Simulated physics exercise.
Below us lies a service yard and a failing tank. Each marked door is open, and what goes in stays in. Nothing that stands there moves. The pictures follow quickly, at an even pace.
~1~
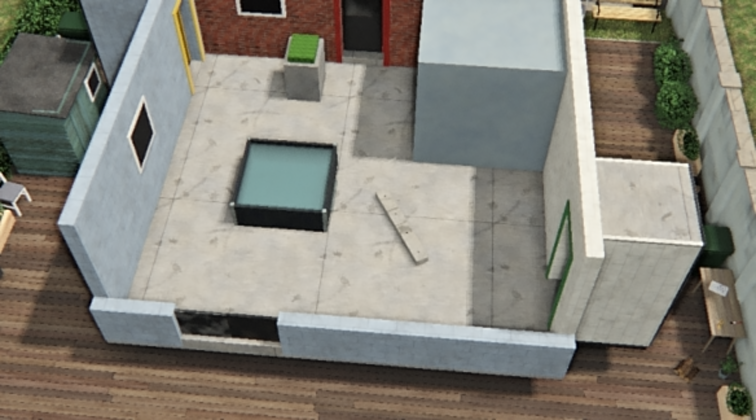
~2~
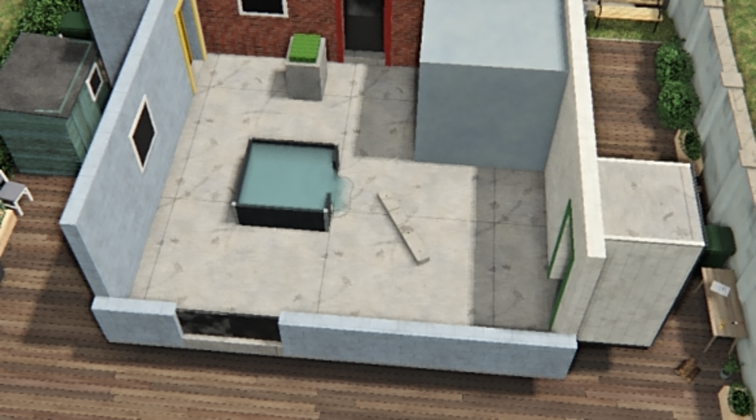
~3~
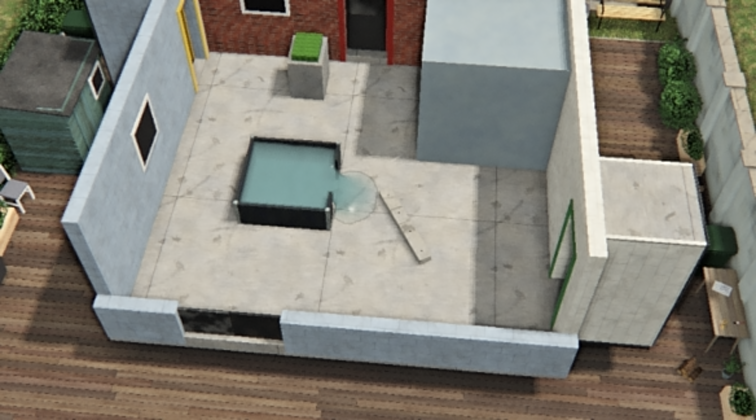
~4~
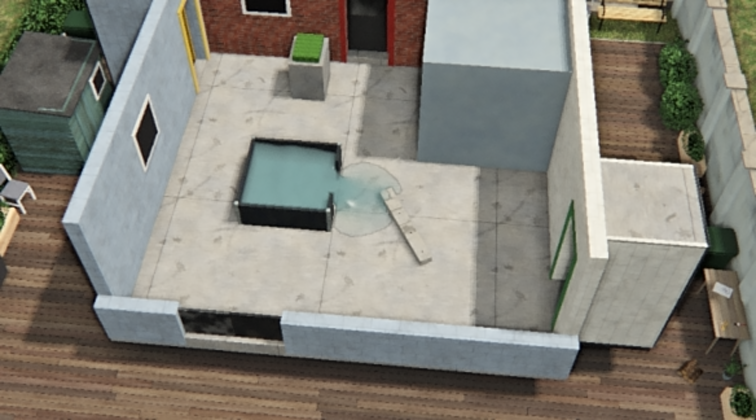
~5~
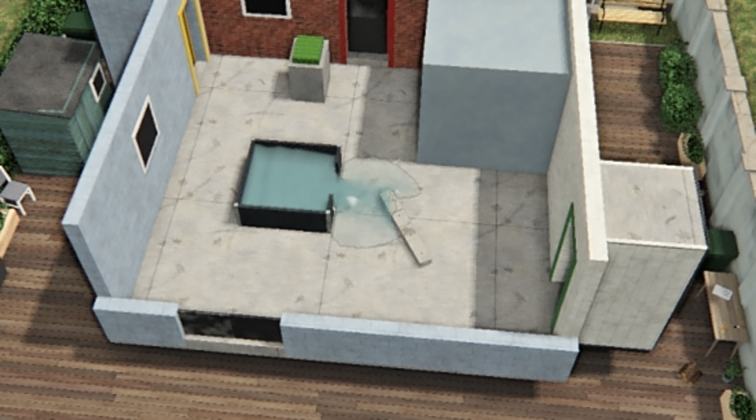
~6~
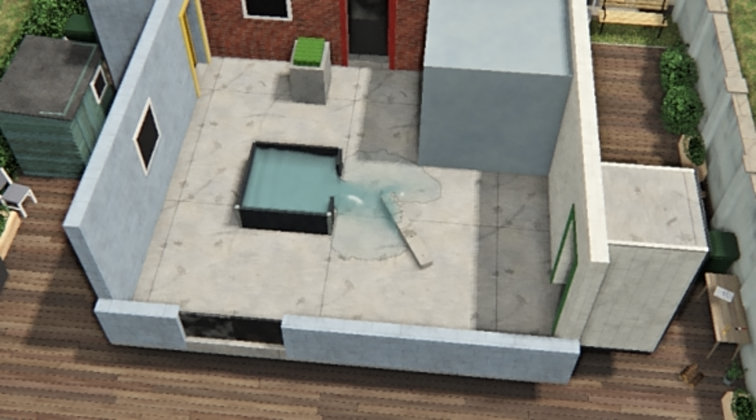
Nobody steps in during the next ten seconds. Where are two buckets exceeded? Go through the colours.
In the end: The yellow door admits no more than that; the red door admits no more than that; the green door lets in a lot.
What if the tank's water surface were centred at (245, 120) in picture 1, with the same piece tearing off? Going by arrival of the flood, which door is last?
Last comes the one in yellow.
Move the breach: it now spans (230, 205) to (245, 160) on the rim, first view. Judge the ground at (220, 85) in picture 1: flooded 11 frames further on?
Verdict: Awash.
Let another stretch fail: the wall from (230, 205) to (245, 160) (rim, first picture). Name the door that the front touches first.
First comes the yellow one.
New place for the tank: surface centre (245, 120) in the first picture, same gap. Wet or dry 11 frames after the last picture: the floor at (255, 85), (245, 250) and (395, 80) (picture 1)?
In turn: Dry, dry, wet.
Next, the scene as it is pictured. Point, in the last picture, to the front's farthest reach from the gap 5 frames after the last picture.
Close to (509, 175).
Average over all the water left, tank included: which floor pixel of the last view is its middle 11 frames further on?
Around (355, 207).
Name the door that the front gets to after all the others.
The yellow door.
A moment on, water covers 15 % of the floor; the yellow door not reached, the red door not reached, the green door not reached.
Next, water covers 30 % of the floor; the yellow door not reached, the red door not reached, the green door not reached.
Then, water covers 35 % of the floor; the yellow door not reached, the red door wet at the sill, nothing in, the green door wet at the sill, nothing in.
Later, water covers 55 % of the floor; the yellow door not reached, the red door wet at the sill, nothing in, the green door under two buckets in.
In the end, water covers 75 % of the floor; the yellow door wet at the sill, nothing in, the red door wet at the sill, nothing in, the green door over two buckets in.
